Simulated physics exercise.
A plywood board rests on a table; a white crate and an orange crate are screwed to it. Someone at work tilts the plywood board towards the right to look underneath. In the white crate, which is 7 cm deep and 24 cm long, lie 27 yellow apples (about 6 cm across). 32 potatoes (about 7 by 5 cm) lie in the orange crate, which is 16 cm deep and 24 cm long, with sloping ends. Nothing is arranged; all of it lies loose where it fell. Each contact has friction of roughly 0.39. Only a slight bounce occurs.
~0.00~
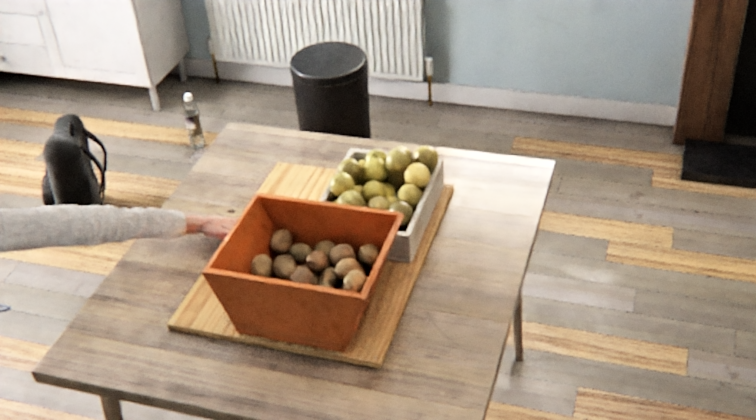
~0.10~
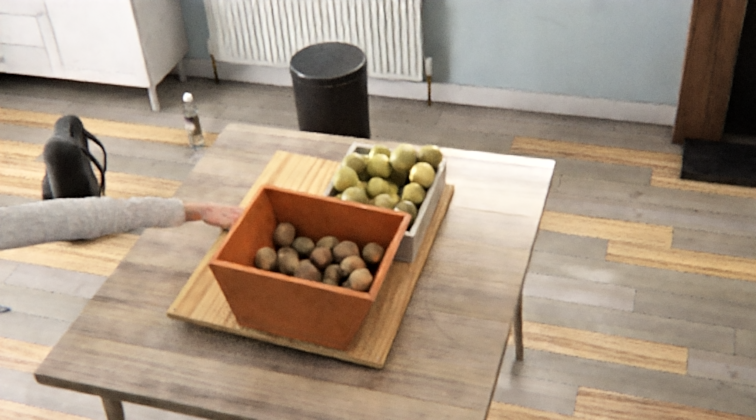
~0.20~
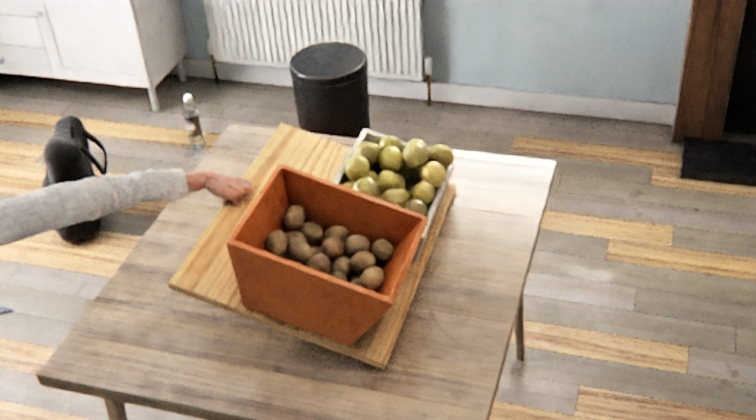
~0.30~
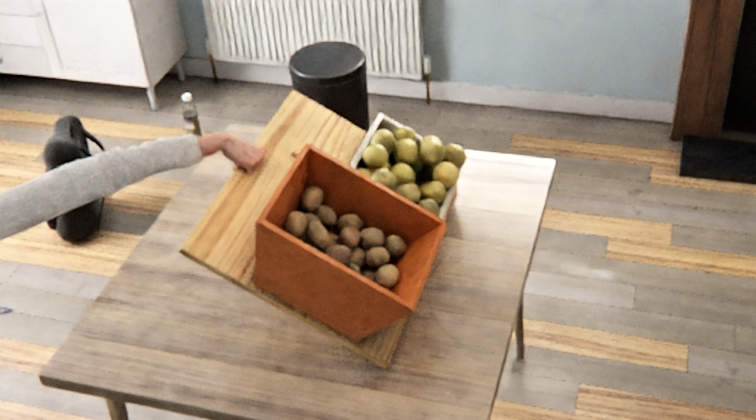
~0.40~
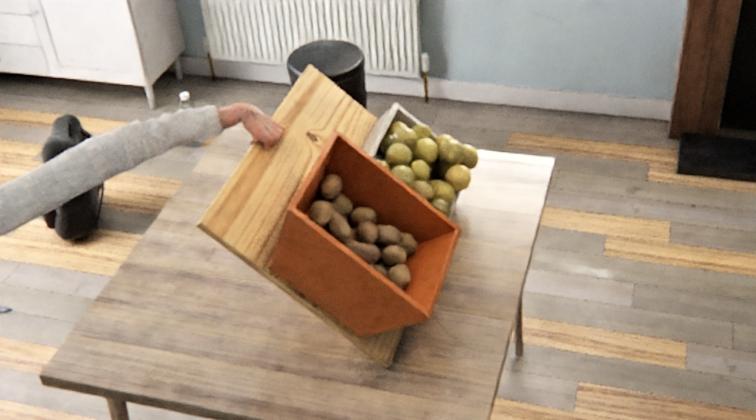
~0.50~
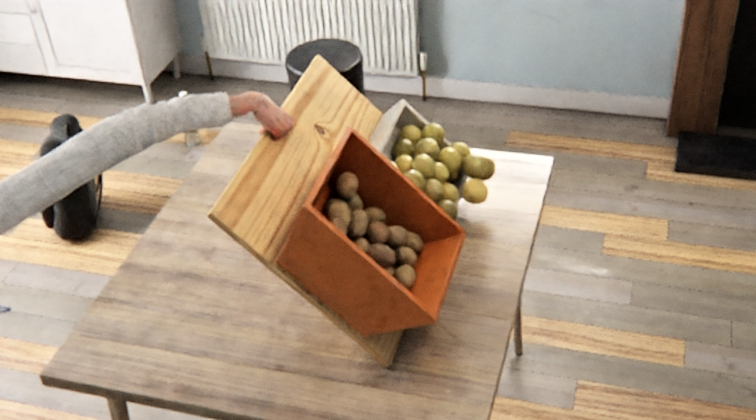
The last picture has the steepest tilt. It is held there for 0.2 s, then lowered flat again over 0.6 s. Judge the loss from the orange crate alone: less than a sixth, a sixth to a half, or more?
It retains beyond five sixths.
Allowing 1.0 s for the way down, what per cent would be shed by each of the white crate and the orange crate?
Then white crate 40, orange crate 0 per cent.
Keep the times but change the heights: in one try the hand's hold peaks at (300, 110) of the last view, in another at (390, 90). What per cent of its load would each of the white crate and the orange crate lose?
The white crate would lose 40 per cent in the first try and 80 per cent in the second, the orange crate 0 and then 80 per cent.
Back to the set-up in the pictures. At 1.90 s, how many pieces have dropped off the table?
I'd estimate some 8 by that time.
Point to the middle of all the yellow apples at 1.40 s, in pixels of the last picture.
Somewhere around pixel (412, 205).
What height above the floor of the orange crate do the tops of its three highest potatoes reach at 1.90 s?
12 cm, more or less.
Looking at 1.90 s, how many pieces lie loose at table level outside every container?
The count is about 4.
After 0.72 s, tilt 45°; white crate 21 in, 6 out and orange crate 32 in, 0 out.
After 1.01 s, tilt 21°; white crate 17 in, 10 out and orange crate 32 in, 0 out.
After 1.40 s, tilt 0°; white crate 16 in, 11 out and orange crate 32 in, 0 out.
Outcome (at 1.90 s), white crate 16 in, 11 out and orange crate 32 in, 0 out. Asked share, 0 of 32, 0 per cent.
